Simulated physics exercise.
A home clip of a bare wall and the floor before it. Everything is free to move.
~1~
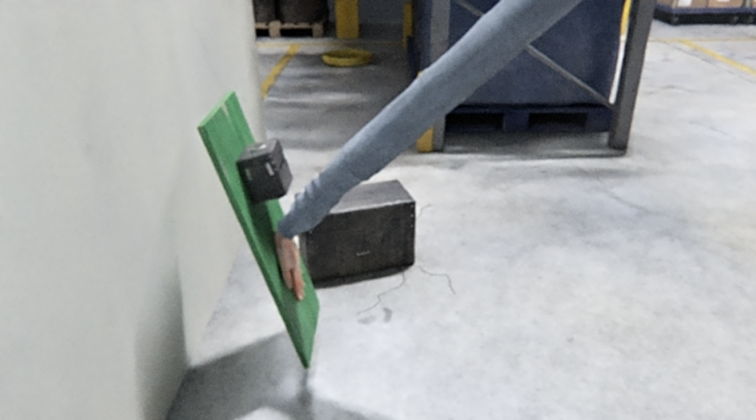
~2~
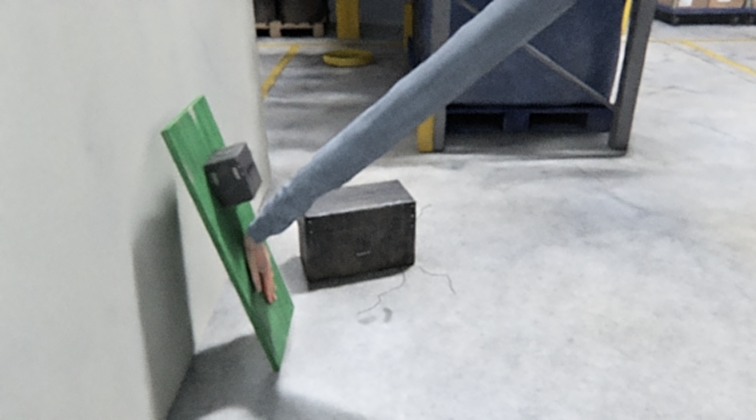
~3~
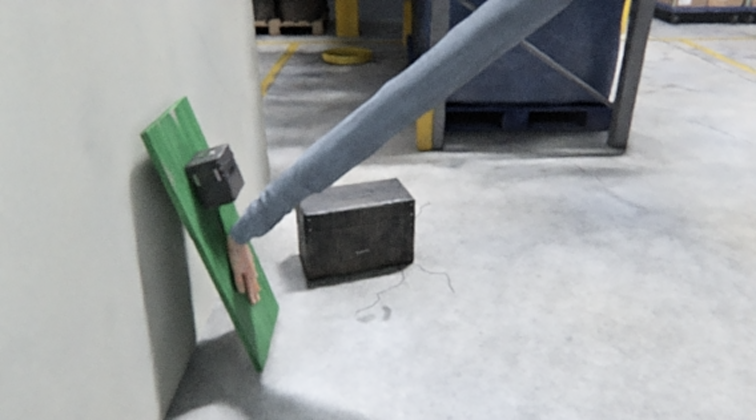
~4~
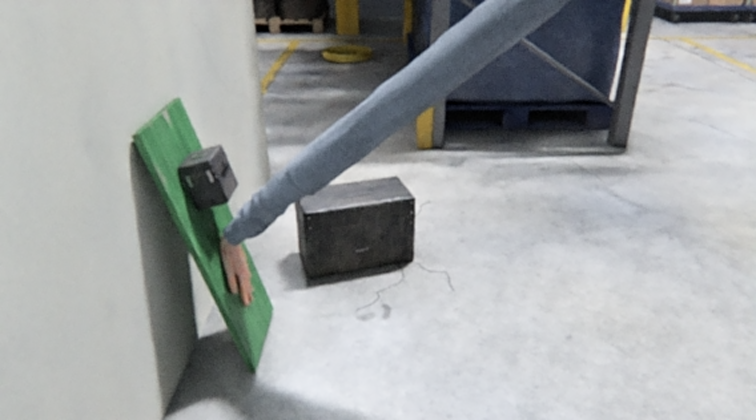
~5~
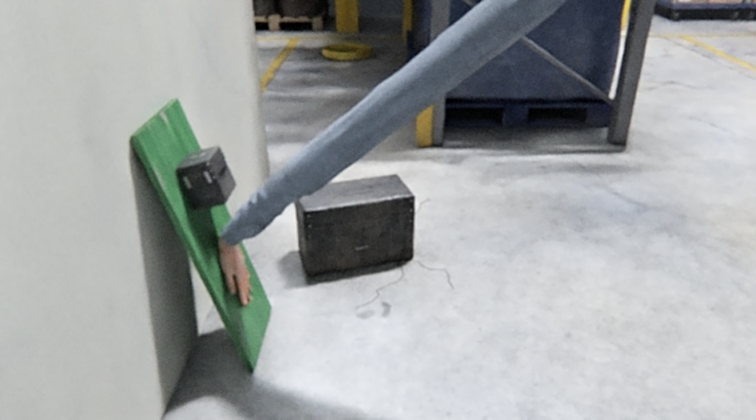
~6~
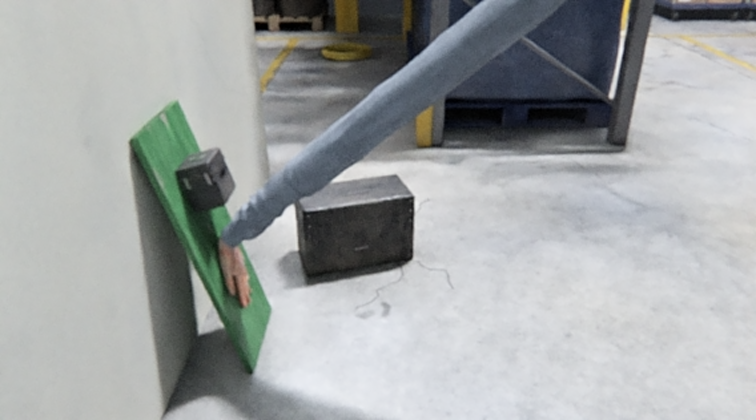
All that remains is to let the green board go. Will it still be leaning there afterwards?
Here the board stays up.
Then, 0.30 s on from there, no change.
Then, 0.70 s on from there, green board resting near (214, 240).
In the end, both unmoved. At the end, from the last picture's camera, green board near (214, 240). The board holds.
